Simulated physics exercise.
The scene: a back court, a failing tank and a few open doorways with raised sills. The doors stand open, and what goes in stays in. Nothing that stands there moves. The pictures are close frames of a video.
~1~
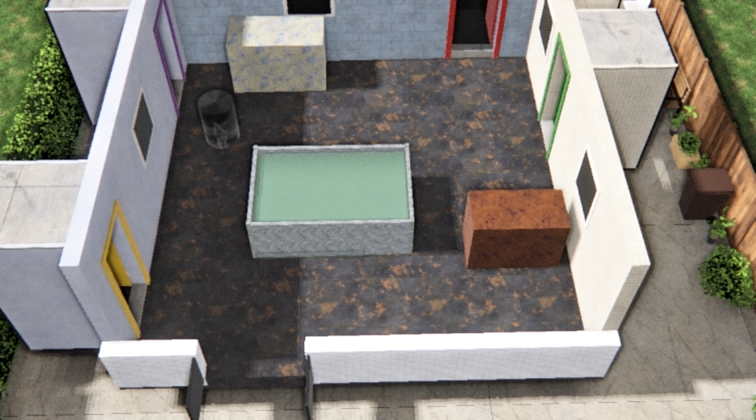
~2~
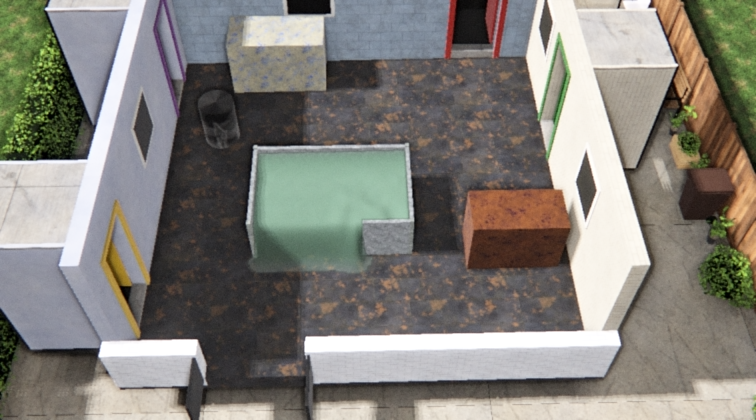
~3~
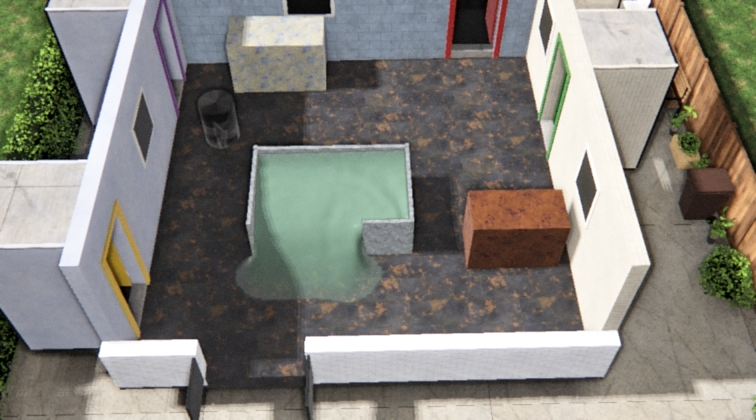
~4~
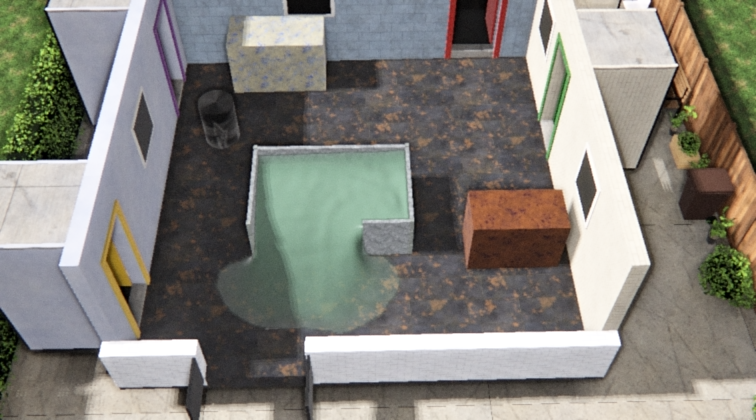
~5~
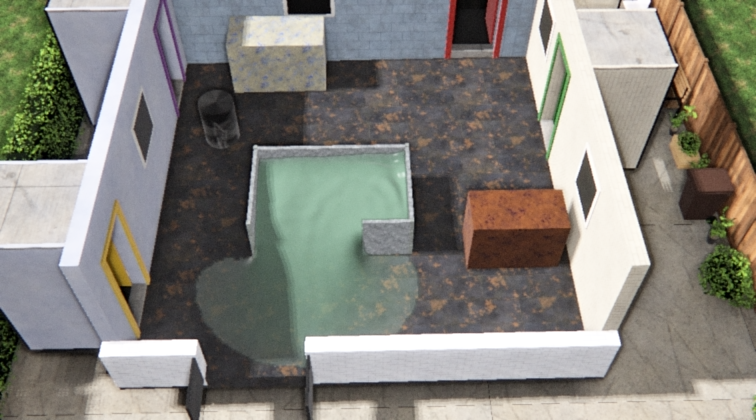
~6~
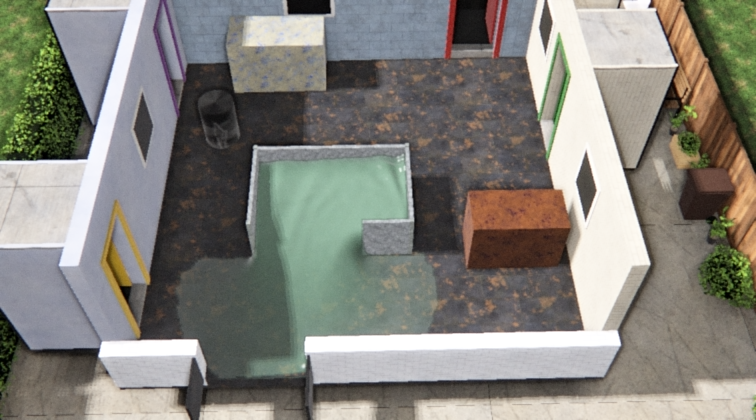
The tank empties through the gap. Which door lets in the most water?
The yellow doorway takes the most.
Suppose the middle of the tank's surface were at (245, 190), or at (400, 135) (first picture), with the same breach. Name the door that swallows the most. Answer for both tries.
Case one the yellow-painted one, case two the yellow one.
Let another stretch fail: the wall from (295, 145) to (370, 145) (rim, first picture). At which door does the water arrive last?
Last comes the yellow door.
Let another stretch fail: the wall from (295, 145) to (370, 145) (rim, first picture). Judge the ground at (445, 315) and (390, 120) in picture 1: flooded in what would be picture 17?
As listed: No water, awash.
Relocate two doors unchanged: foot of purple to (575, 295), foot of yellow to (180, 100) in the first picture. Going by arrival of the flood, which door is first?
The door marked purple.
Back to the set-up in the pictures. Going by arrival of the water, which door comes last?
That is the one in red.
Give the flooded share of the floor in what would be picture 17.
Roughly 30 per cent.
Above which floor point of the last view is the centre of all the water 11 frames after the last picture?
Close to (323, 269).
A moment on, water covers 20 % of the floor; purple door not reached, yellow door wet at the sill, nothing in, red door not reached, green door not reached.
Next, water covers 30 % of the floor; purple door not reached, yellow door a trickle in, red door not reached, green door not reached.
Then, water covers 45 % of the floor; purple door not reached, yellow door some in, red door not reached, green door not reached.
Later, water covers 60 % of the floor; purple door wet at the sill, nothing in, yellow door some in, red door not reached, green door wet at the sill, nothing in.
In the end, water covers 80 % of the floor; purple door wet at the sill, nothing in, yellow door a lot in, red door wet at the sill, nothing in, green door wet at the sill, nothing in; the yellow door has let in the most.
